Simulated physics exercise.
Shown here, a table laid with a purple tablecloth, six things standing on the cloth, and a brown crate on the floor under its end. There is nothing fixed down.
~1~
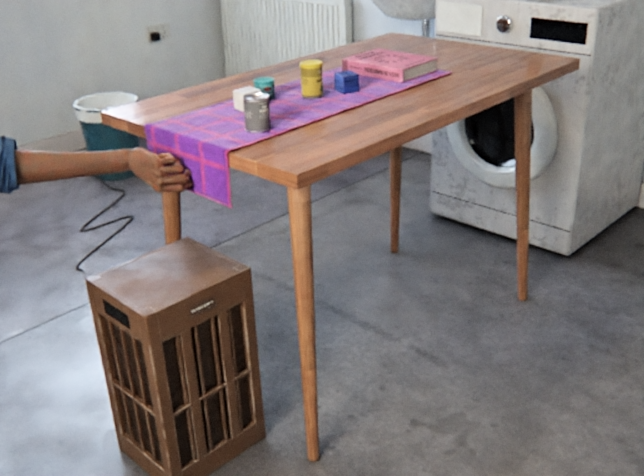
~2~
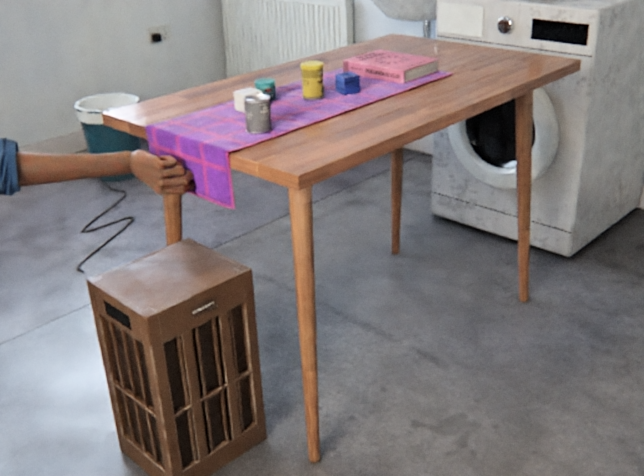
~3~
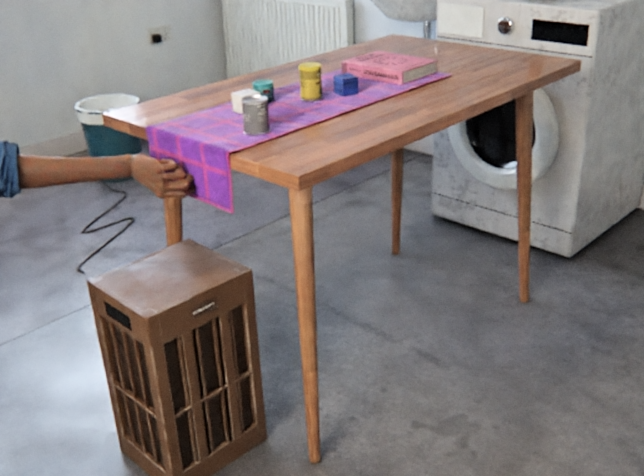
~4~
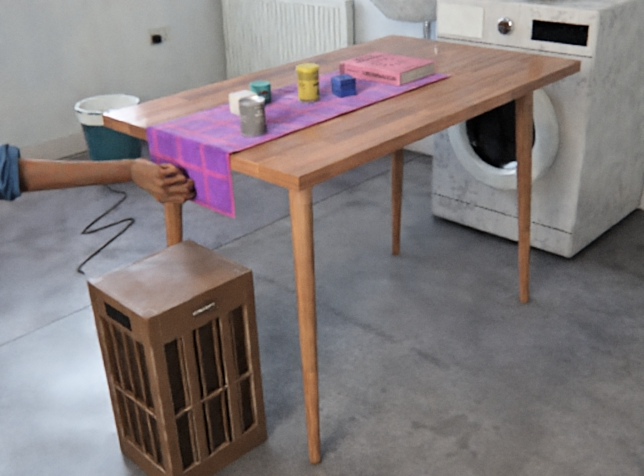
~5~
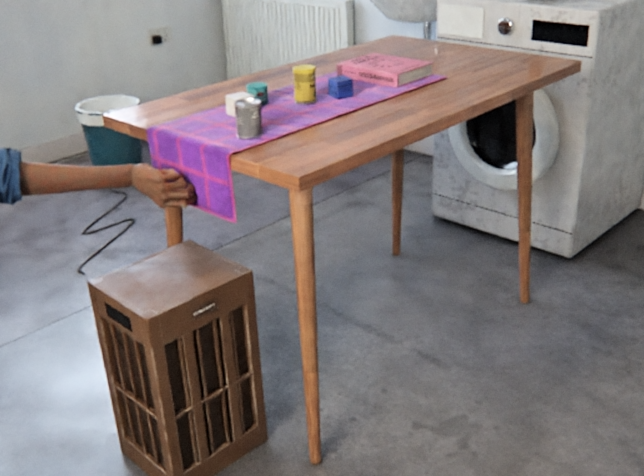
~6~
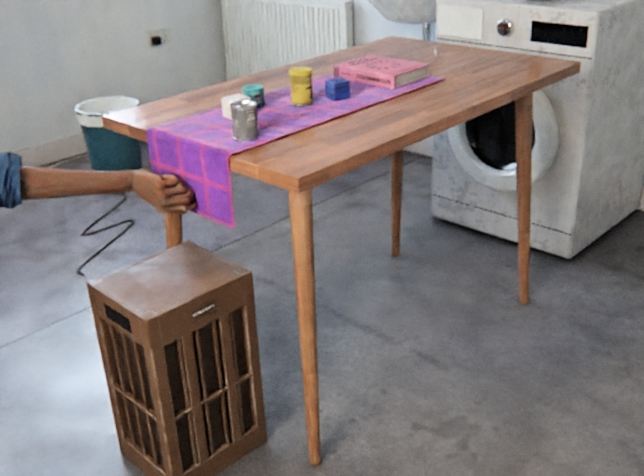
In the video, a hand grips the hanging end of a purple tablecloth above a brown crate and slowly draws it downward, and the cans, pot, cubes and pink book on the cloth shift slightly left with it.
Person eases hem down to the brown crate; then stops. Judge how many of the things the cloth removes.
It removes one.
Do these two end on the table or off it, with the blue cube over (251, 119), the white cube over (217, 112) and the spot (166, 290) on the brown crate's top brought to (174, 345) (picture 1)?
The blue cube ends up off the top and the white cube ends up off the top.
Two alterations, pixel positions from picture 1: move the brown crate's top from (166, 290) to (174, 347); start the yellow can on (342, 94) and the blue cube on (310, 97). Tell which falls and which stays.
Yellow can stays, blue cube stays.
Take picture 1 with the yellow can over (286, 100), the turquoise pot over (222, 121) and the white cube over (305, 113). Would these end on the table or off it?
For the yellow can it's staying, for the turquoise pot it's falling, for the white cube it's staying.
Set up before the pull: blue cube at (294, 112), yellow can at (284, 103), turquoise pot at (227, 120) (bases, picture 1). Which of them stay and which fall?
In the end the blue cube is still on top, the yellow can is still on top, and the turquoise pot is no longer on top.
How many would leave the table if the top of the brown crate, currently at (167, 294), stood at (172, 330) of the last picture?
2.
Soon after, hem near (195, 226); all still up.
After that, hem near (196, 246); all still up.
And then, hem on the crate; grey can gone.
In the end, hem on the crate; grey can gone. Over the edge go one.
